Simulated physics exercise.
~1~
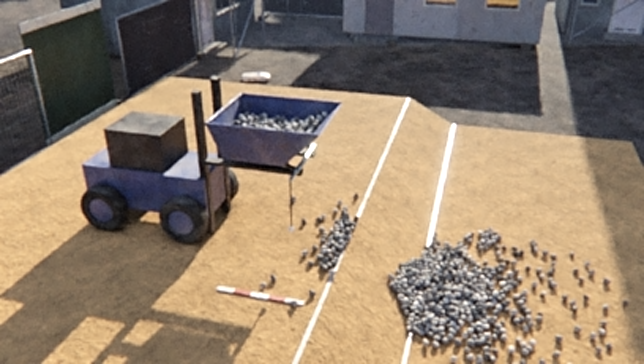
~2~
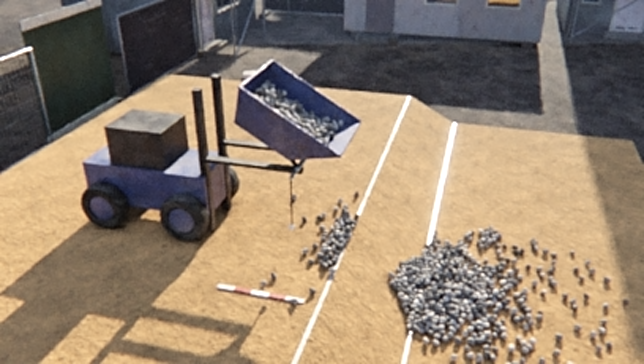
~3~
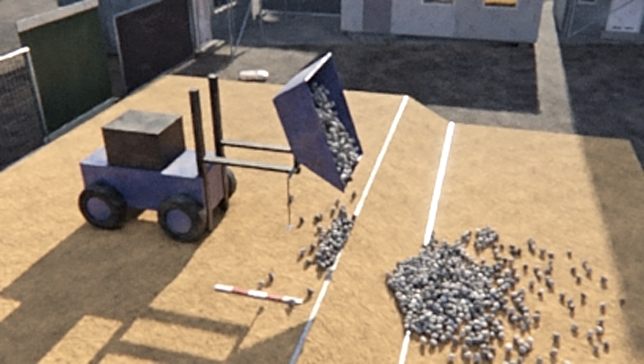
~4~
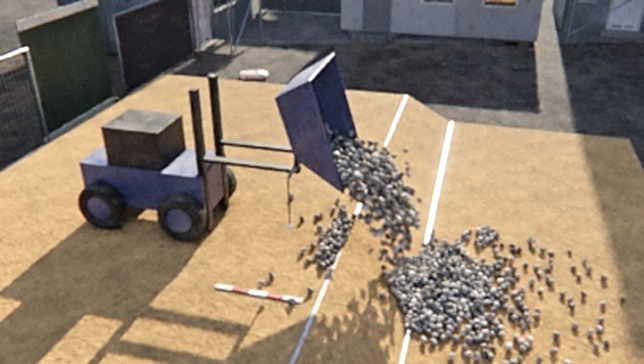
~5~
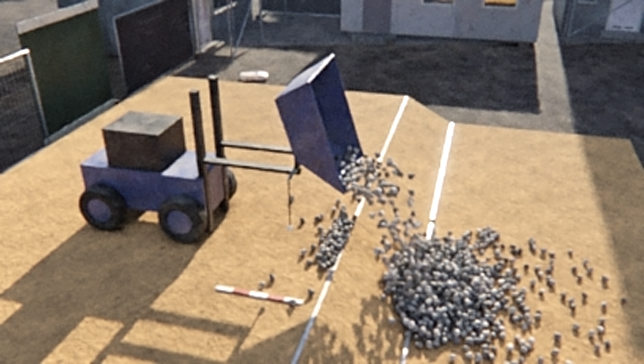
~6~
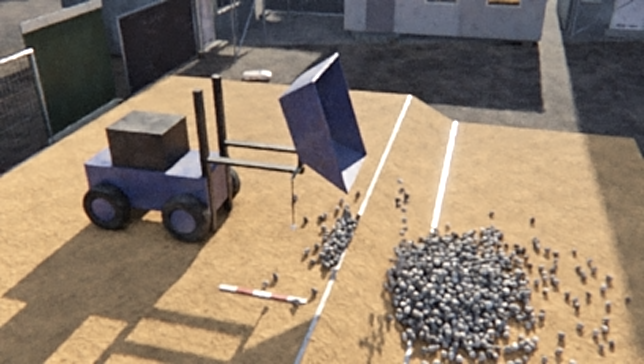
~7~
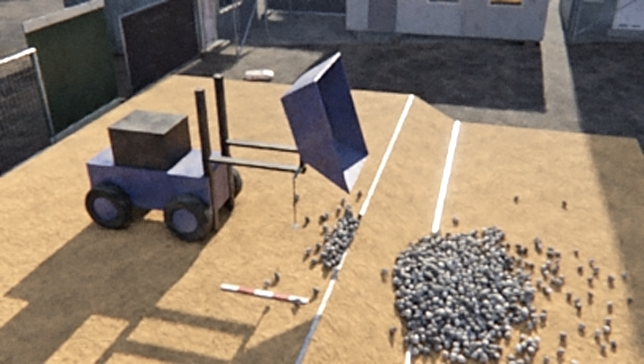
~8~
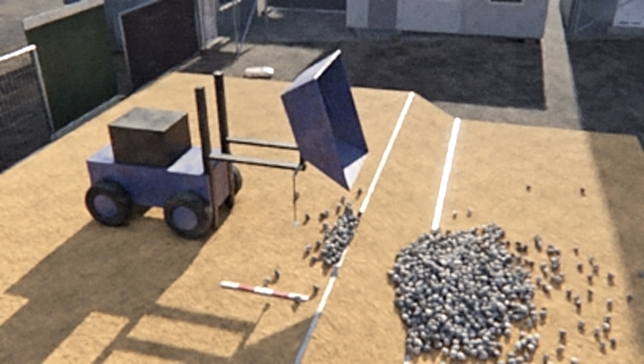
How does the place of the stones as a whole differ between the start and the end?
At the start many of the stones were up in the skip, with others already lying on the ground. By the end the skip was empty and the stones as a whole lay farther right and lower down, mostly in the bigger pile at the foot of the bank.
